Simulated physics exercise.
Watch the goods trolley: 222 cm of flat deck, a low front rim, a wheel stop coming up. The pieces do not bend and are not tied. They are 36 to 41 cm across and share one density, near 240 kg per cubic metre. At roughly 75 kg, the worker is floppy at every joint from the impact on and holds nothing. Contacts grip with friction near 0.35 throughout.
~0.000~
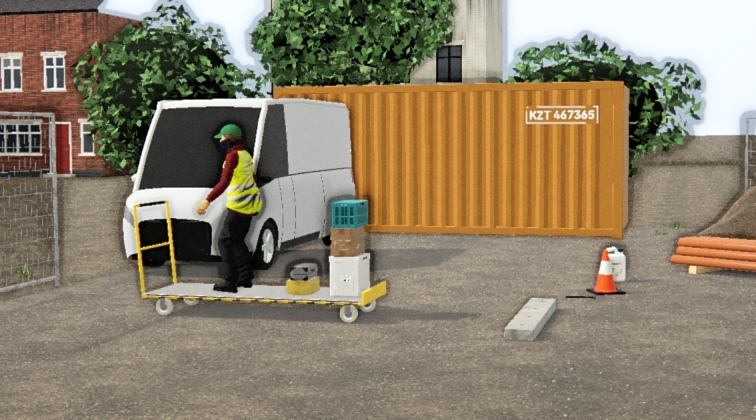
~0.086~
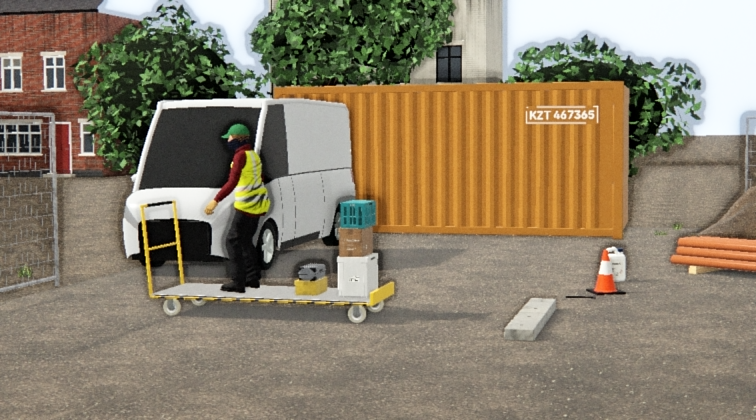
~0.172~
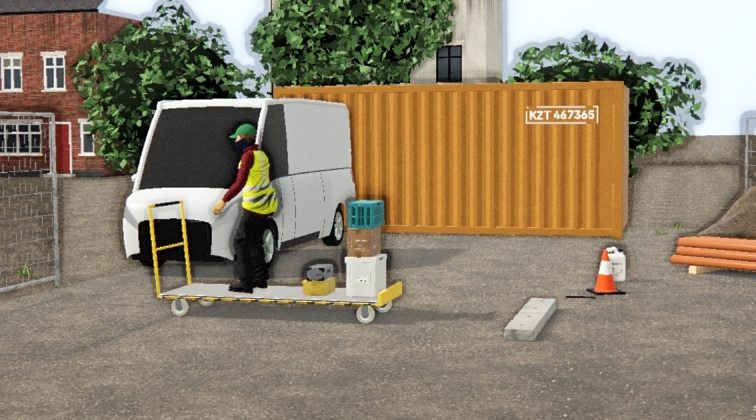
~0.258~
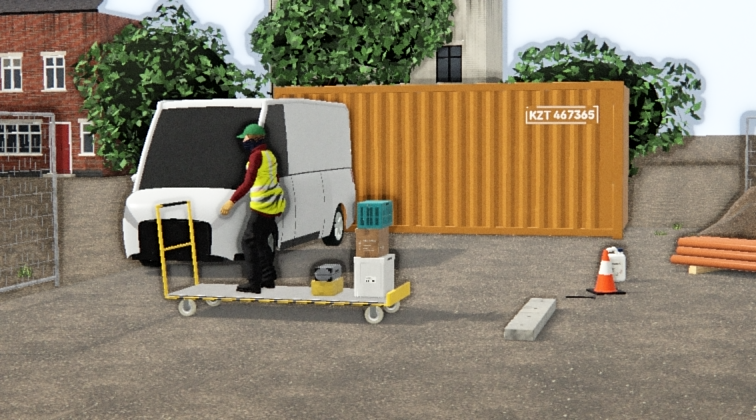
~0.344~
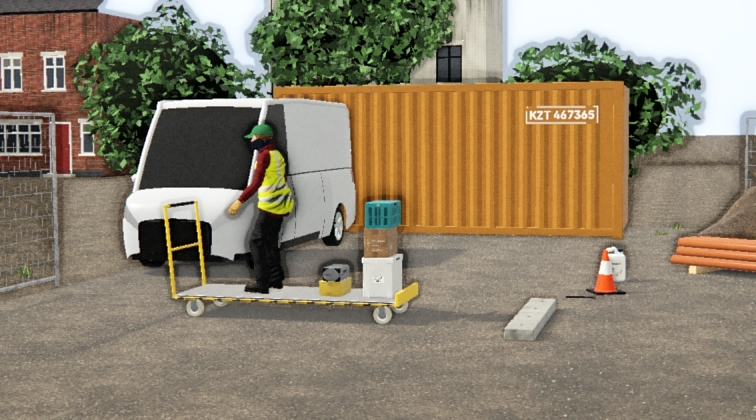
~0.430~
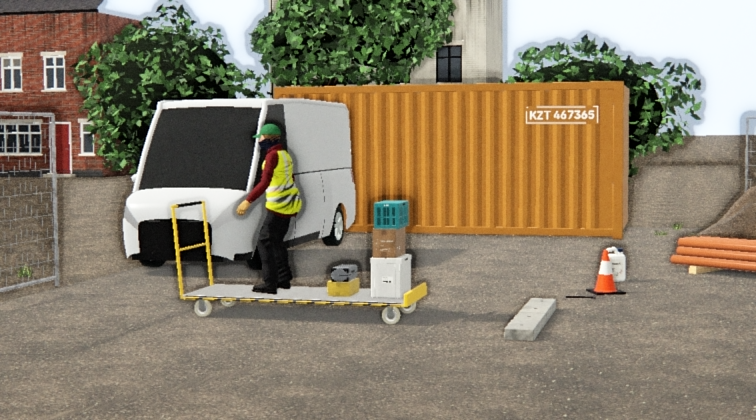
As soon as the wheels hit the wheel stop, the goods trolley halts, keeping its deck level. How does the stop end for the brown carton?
Odds are it sticks with its ride.
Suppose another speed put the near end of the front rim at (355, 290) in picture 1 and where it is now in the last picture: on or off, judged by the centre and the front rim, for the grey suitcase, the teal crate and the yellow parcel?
In that case the grey item would stay put, the teal item would go over and the yellow item would stay put.
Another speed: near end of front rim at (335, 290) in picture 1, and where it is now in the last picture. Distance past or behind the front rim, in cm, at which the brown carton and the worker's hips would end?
With that change, brown would rest 40 cm beyond the front rim and the hips 90 cm back from it.
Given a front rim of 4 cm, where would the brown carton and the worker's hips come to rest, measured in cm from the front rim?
Then the brown one stops 20 cm short of the rim and the hips 80 cm short of it.
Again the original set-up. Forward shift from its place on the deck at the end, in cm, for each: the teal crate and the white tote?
Teal 15 cm forward, white 10 cm forward.
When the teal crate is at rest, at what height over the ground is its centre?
Near 100 cm above the ground.
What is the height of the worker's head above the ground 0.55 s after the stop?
70 cm.
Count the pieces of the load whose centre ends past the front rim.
The count is 0.
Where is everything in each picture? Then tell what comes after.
Brown carton (348, 241), teal crate (350, 214), rim corner (363, 301); 147 cm still to roll, in the first picture.
Brown carton (356, 241), teal crate (359, 214), rim corner (371, 302); 139 cm still to roll, in the second picture.
Brown carton (364, 241), teal crate (367, 214), rim corner (380, 302); 130 cm still to roll, in the third picture.
Brown carton (372, 241), teal crate (375, 214), rim corner (388, 302); 122 cm still to roll, in the fourth picture.
Brown carton (381, 241), teal crate (383, 214), rim corner (397, 302); 114 cm still to roll, in the fifth picture.
Brown carton (389, 242), teal crate (392, 214), rim corner (406, 303); 106 cm still to roll. Speed about 1.0 m/s, in the sixth picture.
The wheels strike at 1.53 s.
After 2.08 s the brown carton is 17 cm behind the rim, tilted 0°, near (510, 244) in the last picture's view.
After 2.53 s the brown carton is 17 cm behind the rim, tilted 0°, near (510, 244) in the last picture's view.
When all is still (5.2 s), nothing is past the rim; behind it, teal crate, white tote, grey suitcase, brown carton, yellow parcel and the worker's hips.
